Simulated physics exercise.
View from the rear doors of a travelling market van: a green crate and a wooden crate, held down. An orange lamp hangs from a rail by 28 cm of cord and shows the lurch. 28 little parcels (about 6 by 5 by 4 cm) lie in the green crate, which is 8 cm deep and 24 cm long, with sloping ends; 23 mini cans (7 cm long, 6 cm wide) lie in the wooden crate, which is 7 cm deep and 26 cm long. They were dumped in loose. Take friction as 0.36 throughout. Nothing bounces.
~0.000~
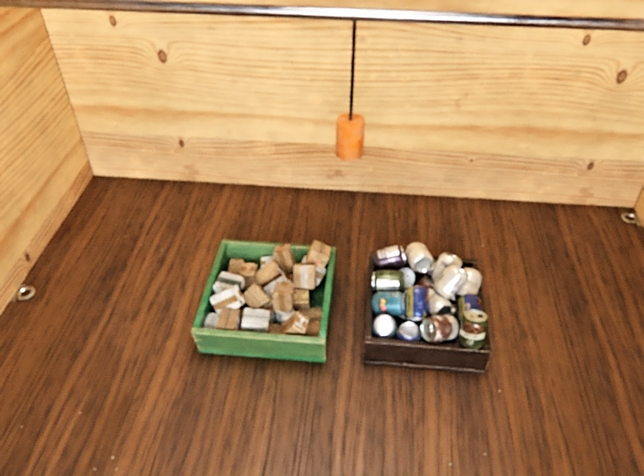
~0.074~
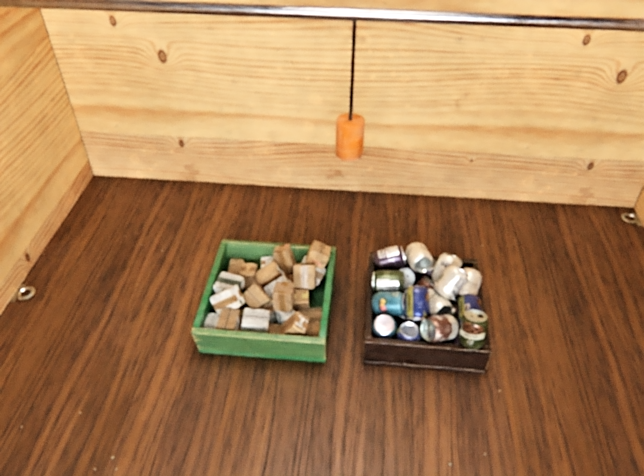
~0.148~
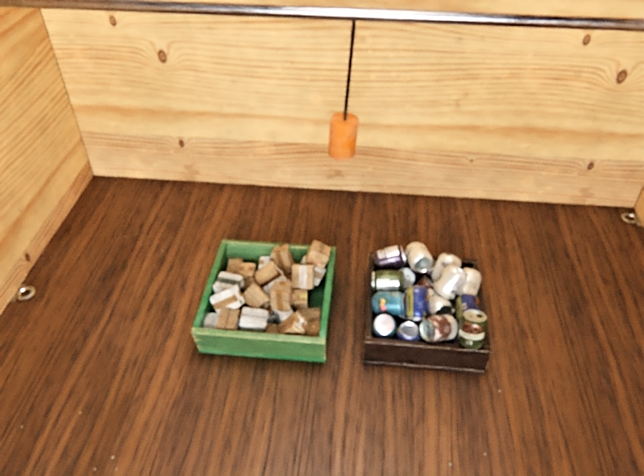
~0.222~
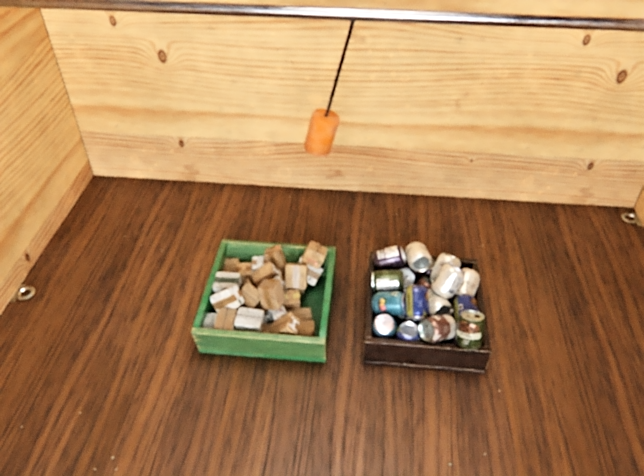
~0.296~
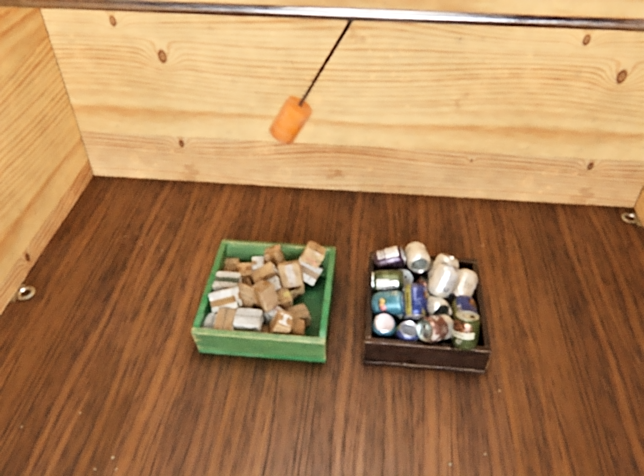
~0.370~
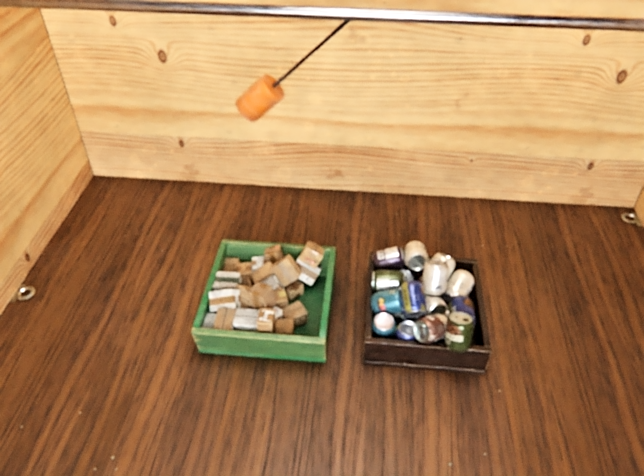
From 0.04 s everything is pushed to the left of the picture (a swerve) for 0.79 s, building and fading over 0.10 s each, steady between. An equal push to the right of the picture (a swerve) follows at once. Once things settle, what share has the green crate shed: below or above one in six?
Out of the green crate go fewer than one in six of the little parcels.
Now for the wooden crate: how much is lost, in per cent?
About: Wooden crate 50 per cent.
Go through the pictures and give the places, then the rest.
In the first frame (we follow the rim corner now nearest the camera), green crate at (322, 337); wooden crate at (488, 346); lamp swung 0°; nothing out yet.
In the second frame, green crate at (322, 337); lamp swung 0°.
In the third frame, green crate at (322, 337); lamp swung 3°.
In the fourth frame, green crate at (322, 337); lamp swung 14°.
In the fifth frame, green crate at (322, 337); lamp swung 29°.
In the sixth frame, green crate at (322, 337); wooden crate at (488, 346); lamp swung 46°; nothing out yet.
After 0.67 s, 0 of 28 out of the green crate and 2 of 23 out of the wooden crate.
After 1.04 s, 0 of 28 out of the green crate and 3 of 23 out of the wooden crate.
After 1.56 s, 0 of 28 out of the green crate and 10 of 23 out of the wooden crate.
Final count (at 2.22 s), 0 of 28 out of the green crate and 11 of 23 out of the wooden crate. Asked share, 0 of 28, 0 per cent.
